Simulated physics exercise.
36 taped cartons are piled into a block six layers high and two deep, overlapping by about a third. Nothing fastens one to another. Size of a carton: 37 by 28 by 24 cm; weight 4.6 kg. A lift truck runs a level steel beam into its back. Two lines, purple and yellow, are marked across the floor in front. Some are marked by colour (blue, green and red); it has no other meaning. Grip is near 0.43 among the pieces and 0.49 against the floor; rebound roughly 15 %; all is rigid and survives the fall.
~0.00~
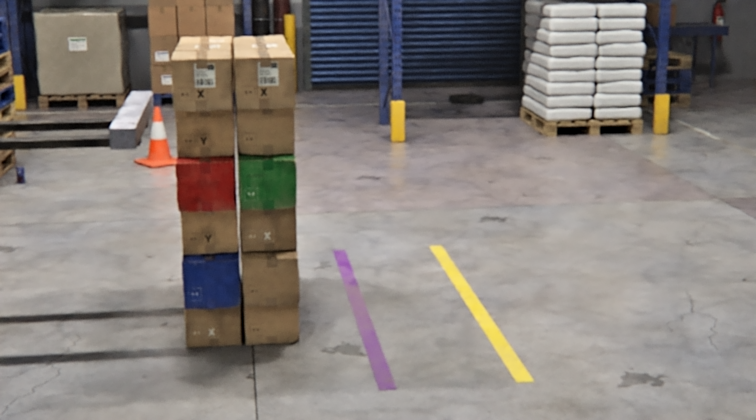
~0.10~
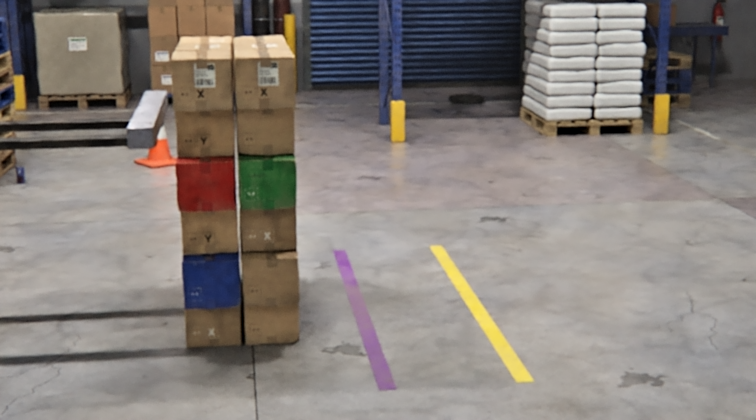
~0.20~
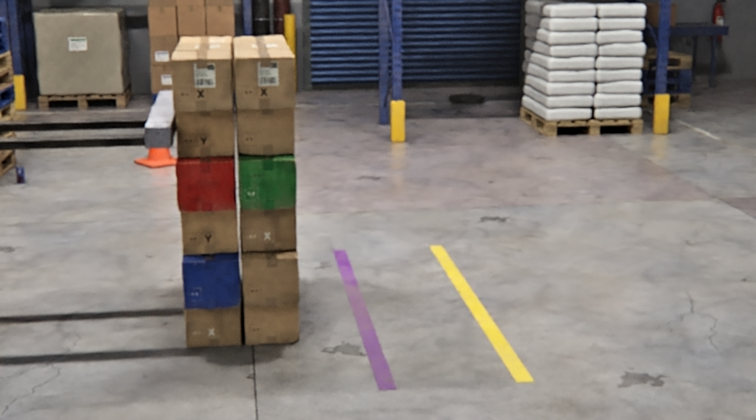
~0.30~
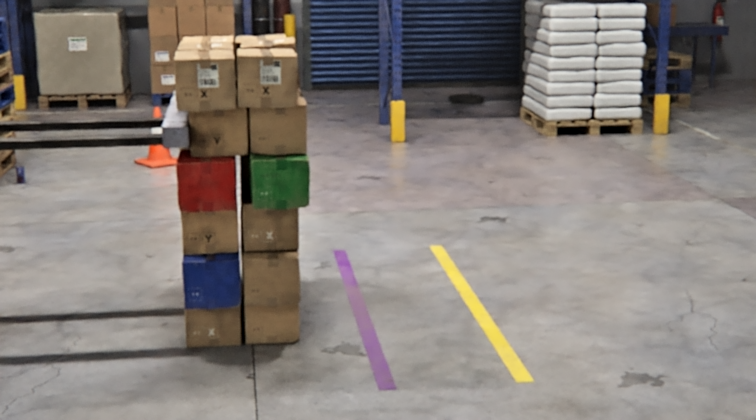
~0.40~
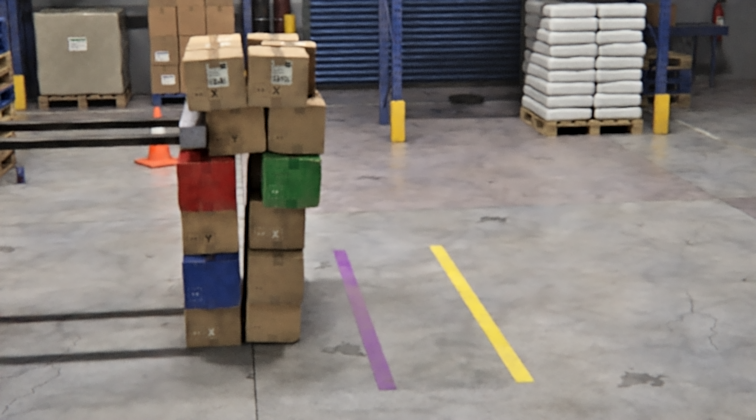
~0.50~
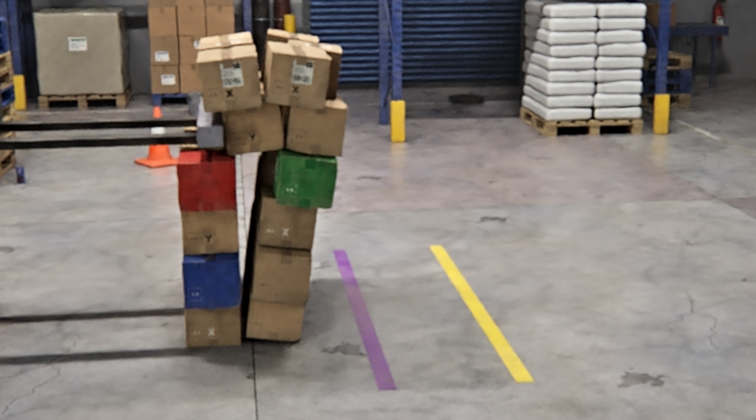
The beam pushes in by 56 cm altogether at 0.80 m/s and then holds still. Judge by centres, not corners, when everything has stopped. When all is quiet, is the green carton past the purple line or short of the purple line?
The green carton ends beyond the purple line.
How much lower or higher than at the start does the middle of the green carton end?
About 70 cm lower.
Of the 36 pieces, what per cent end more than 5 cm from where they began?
Shifted: 65 per cent.
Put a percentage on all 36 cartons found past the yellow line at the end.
Roughly 30 per cent of them.
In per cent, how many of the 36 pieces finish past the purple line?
About 55 per cent.
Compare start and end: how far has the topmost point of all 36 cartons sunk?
Roughly 50 cm.
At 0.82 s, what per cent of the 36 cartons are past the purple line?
At that moment 15 per cent.
After 0.82 s, 6 of the 36 cartons past the purple line; green carton leaning 29°.
After 1.18 s, 18 of the 36 cartons past the purple line; green carton on its side.
At rest (3.1 s), 19 of the 36 cartons past the purple line; green carton on its side; red carton unmoved; blue carton unmoved. As the last picture would show them, middles, green carton near (501, 302), red carton near (208, 179).
